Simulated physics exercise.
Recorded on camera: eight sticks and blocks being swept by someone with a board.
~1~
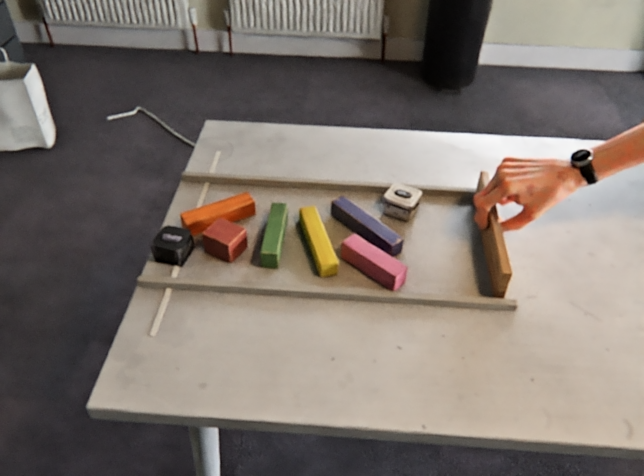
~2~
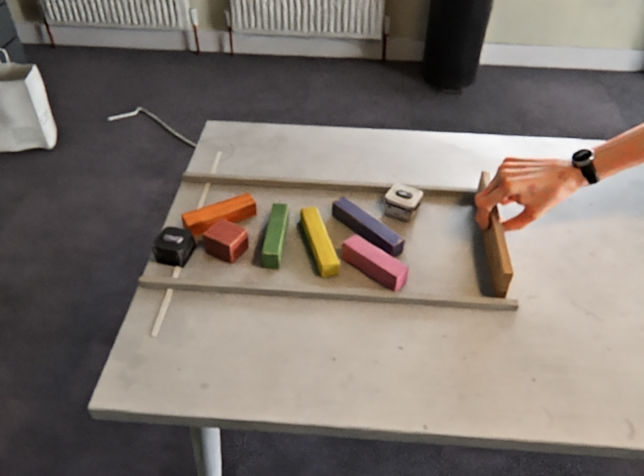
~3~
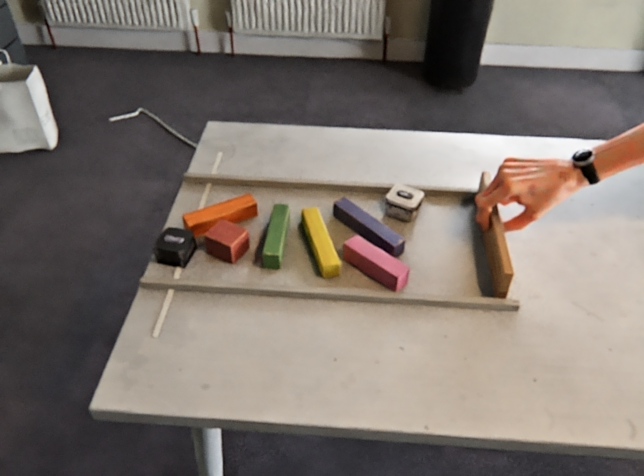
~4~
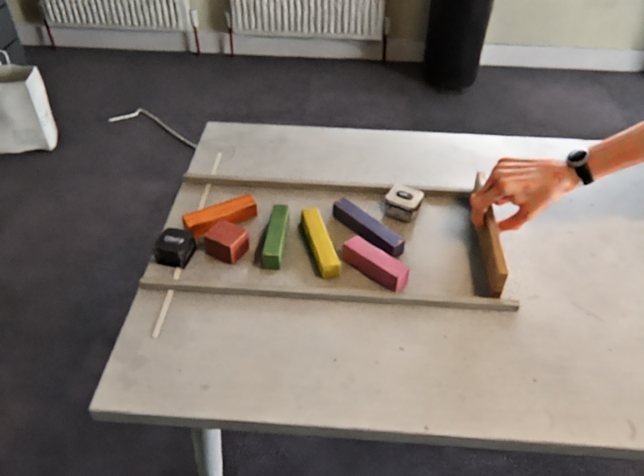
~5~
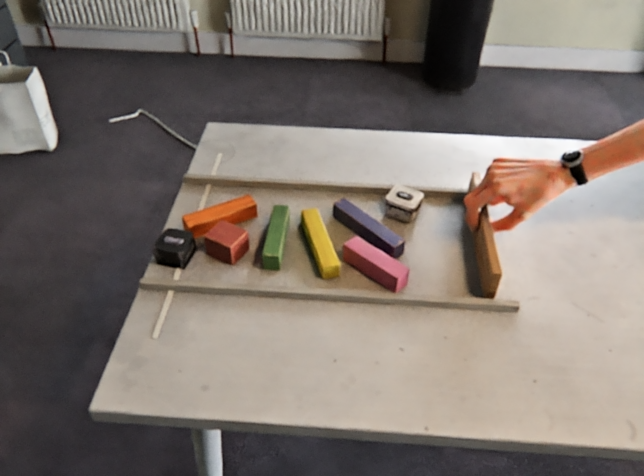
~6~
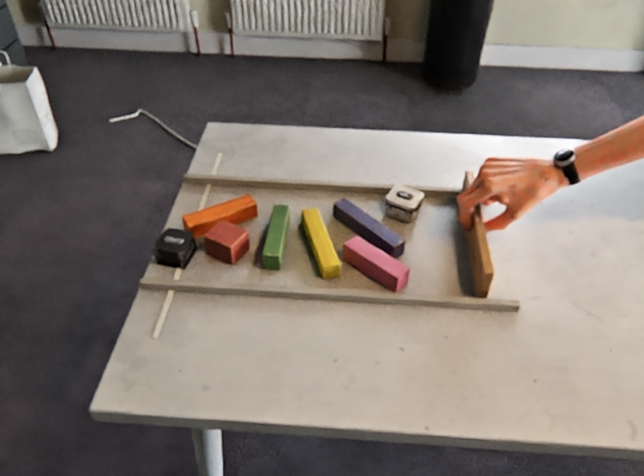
In this clip, a hand holds a wooden board upright between two rails on a table, then slides it slightly left, while the colourful sticks and blocks, a black case and a white case to its left stay still.
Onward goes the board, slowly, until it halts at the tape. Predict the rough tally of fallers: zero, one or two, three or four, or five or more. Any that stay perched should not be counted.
Tally: Five or more.
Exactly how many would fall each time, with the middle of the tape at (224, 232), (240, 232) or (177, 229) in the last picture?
Those tries give 4, 3 and 8.
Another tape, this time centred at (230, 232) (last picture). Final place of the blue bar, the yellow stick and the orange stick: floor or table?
The blue bar is still there. The yellow stick is still there. The orange stick is gone.
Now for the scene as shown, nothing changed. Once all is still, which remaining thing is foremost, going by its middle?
That is the blue bar.
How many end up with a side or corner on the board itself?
It touches 3.
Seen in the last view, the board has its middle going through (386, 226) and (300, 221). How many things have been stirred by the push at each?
First 3, then 8.
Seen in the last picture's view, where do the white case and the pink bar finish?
The white case settles near (187, 195); as for the pink bar, near (159, 250).
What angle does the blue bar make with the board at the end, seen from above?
It measures close to 35 degrees.
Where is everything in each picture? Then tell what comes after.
Black case (174, 246); orange stick (219, 214); red block (225, 240); board (491, 231); tape (191, 228), in the first picture.
Orange stick (220, 215); blue bar (367, 226), in the second picture.
Red block (227, 241); board (493, 232), in the third picture.
Black case (175, 248); white case (404, 204), in the fourth picture.
Orange stick (221, 216); green bar (277, 236), in the fifth picture.
Black case (176, 248); orange stick (221, 216); red block (227, 242); board (475, 231); tape (193, 230), in the sixth picture.
Soon after, none off yet; black case at rest near (176, 248); orange stick at rest near (221, 216); red block at rest near (227, 242).
After that, none off yet; black case moving near (169, 249); orange stick moving near (216, 213); red block displaced about its own width near (206, 244).
And then, one off so far; black case off the edge; orange stick tilting well over near (150, 234); red block tilting a little near (137, 256).
In the end, the number that fall off is five or more; gone, yellow stick, green bar, red block, orange stick and black case.
